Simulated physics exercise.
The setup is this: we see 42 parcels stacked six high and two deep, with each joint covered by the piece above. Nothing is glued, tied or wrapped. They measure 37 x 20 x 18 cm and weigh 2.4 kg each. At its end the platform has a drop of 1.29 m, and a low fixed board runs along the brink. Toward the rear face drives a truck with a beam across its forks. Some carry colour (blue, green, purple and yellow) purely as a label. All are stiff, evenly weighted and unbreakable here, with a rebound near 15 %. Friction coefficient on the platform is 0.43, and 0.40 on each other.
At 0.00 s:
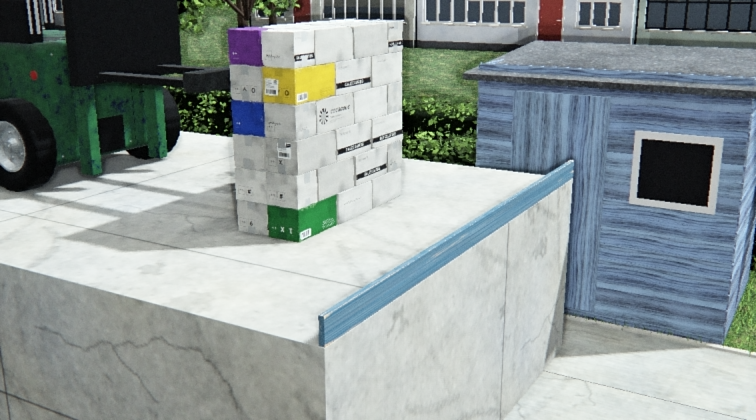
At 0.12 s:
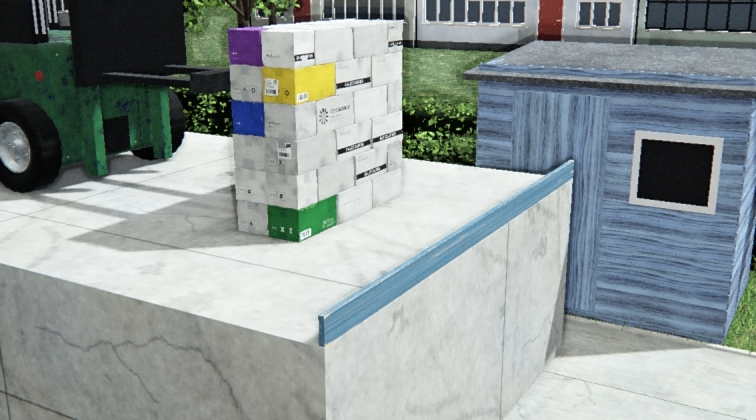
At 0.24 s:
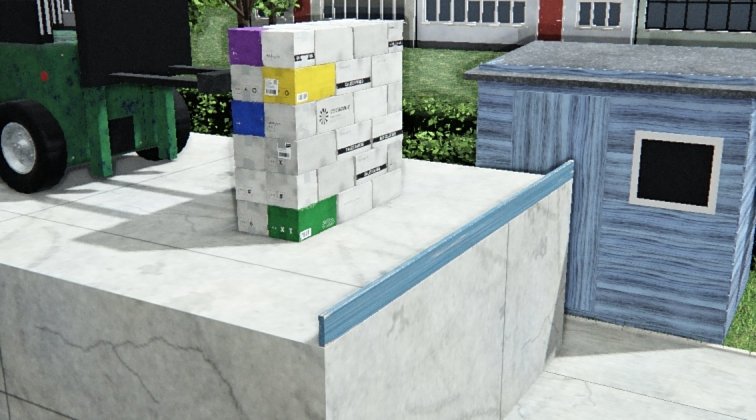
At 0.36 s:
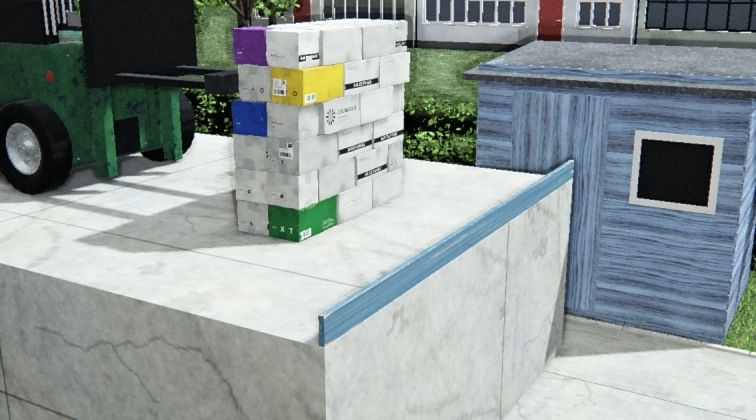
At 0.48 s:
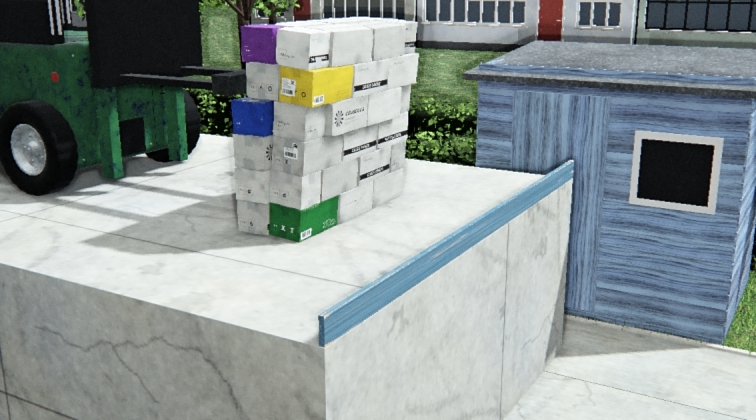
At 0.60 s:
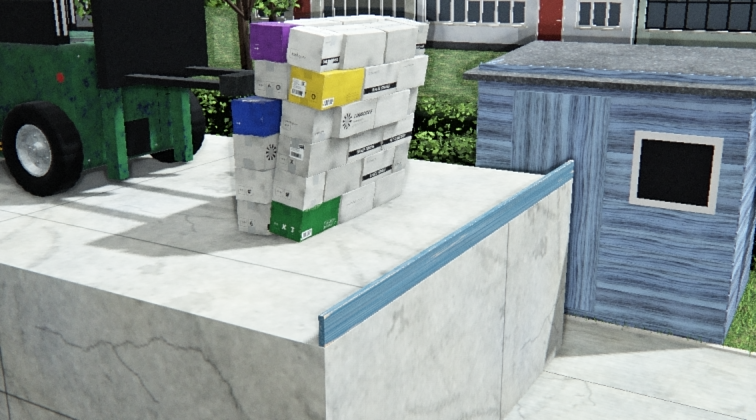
A green forklift drives in from the left and pushes the stacked boxes, which shift and lean rightward.
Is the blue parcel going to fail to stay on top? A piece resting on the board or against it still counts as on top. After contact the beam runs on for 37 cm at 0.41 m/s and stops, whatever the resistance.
No, it holds.
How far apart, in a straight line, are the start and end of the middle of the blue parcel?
Roughly 0 centimetres.
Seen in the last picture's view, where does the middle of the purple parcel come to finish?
Look near (296, 252) in the final frame.
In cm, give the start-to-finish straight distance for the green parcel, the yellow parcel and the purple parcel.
Green 0 cm, yellow 280 cm, purple 110 cm.
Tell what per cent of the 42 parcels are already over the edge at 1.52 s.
By then, 15 per cent.
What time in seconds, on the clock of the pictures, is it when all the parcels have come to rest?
Somewhere close to 3.0 s.
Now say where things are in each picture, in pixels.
In the first frame (each place is the centre of the face we see best), beam (193, 83) 9 cm from the stack; blue parcel (247, 119); yellow parcel (316, 83); green parcel (319, 218); all in place.
Beam (200, 84) 41 mm from the stack; blue parcel (247, 119), in the second frame.
Beam (208, 84) 8 mm in; blue parcel (247, 119), in the third frame.
Beam (215, 85) 57 mm in; blue parcel (247, 119); yellow parcel (324, 84) moved 52 mm; 20 have shifted, in the fourth frame.
Beam (222, 86) 11 cm in; blue parcel (247, 119); yellow parcel (333, 86) tilted 5°; steepest lean 5°, the parcel at (354, 47); 30 have shifted, in the fifth frame.
Beam (230, 86) 16 cm in; blue parcel (247, 119); yellow parcel (344, 89) tilted 9°; purple parcel (266, 43) moved 15 cm; steepest lean 10°, the parcel at (305, 50); 30 have shifted, in the sixth frame.
By 1.04 s, none of the 42 parcels over the edge, 29 disturbed; blue parcel unmoved; yellow parcel tilted 38°, 14 cm lower.
By 1.52 s, 6 of the 42 parcels over the edge; blue parcel unmoved; yellow parcel upside down.
When it is over (3.3 s), 8 of the 42 parcels over the edge; blue parcel unmoved; yellow parcel upside down; purple parcel on its side. In pixels of the last frame, middles, blue parcel near (258, 116).
